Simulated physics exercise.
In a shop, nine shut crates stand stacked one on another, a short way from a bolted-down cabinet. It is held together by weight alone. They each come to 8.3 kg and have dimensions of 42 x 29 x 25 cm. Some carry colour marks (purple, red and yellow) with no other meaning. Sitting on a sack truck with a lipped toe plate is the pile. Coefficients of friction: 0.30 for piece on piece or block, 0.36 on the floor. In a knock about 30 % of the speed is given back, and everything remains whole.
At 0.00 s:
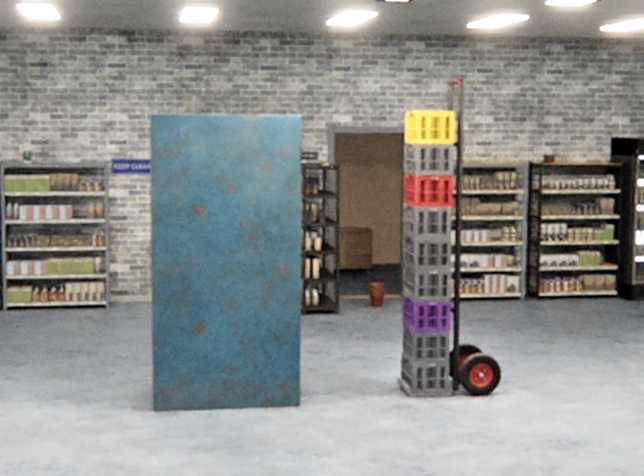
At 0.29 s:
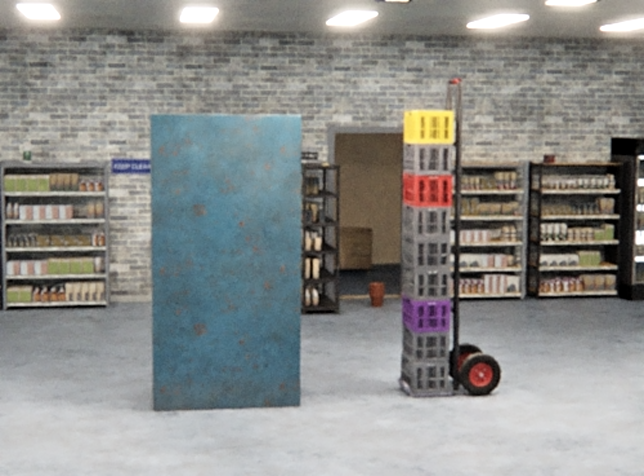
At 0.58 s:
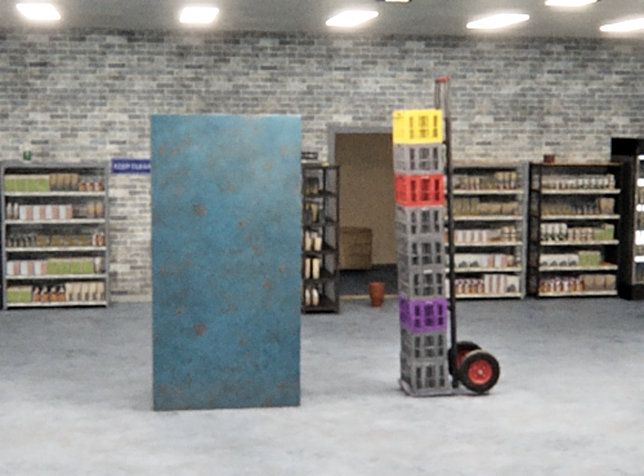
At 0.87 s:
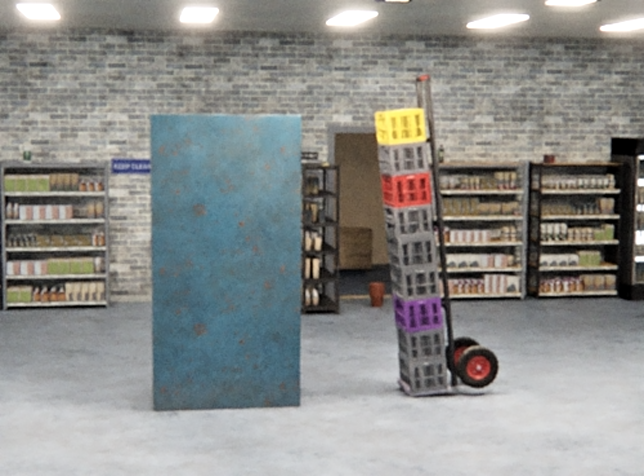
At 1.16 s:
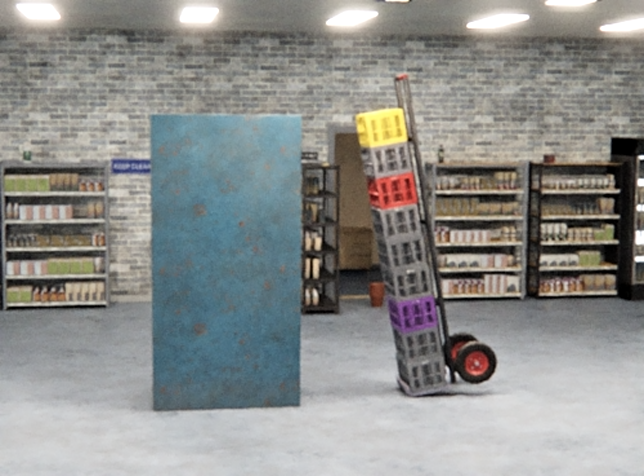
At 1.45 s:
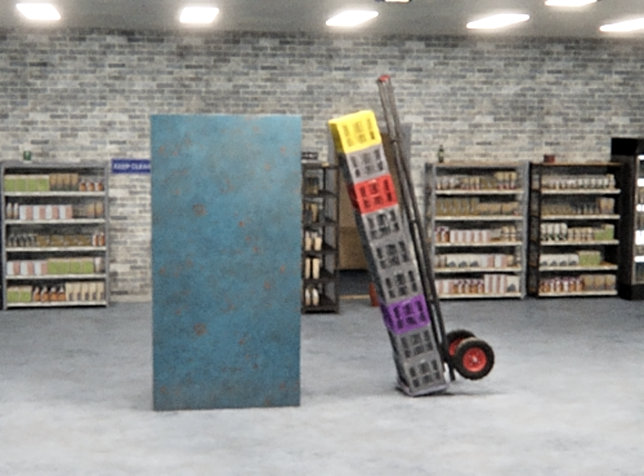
In a store, a hand truck stacked with crates tilts left toward a blue panel.
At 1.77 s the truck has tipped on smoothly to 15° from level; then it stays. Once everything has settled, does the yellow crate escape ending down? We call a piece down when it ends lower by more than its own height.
Yes, it keeps its place.
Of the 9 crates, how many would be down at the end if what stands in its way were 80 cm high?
Then 8.
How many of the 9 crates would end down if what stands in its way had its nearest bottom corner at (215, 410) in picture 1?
Under that change, 8.
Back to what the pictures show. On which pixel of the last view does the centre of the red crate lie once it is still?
I'd place it at about (319, 211) in the final view.
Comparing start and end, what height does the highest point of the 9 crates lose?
5 cm.
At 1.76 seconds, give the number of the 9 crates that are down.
The tally at that time stands at 0.
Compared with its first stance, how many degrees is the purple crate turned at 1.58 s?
It's at some 20 degrees.
After 1.58 s, none of the 9 crates down, 9 disturbed; yellow crate leaning 20°, 8 cm lower; red crate leaning 20°.
After 1.76 s, none of the 9 crates down, 9 disturbed; yellow crate leaning 26°, 10 cm lower; red crate leaning 27°, 11 cm lower.
At rest (2.8 s), none of the 9 crates down, 9 disturbed; yellow crate leaning 18°, 11 cm lower; purple crate leaning 32°; red crate leaning 31°, 17 cm lower. As the last picture would show them, middles, yellow crate near (317, 141), purple crate near (379, 317).
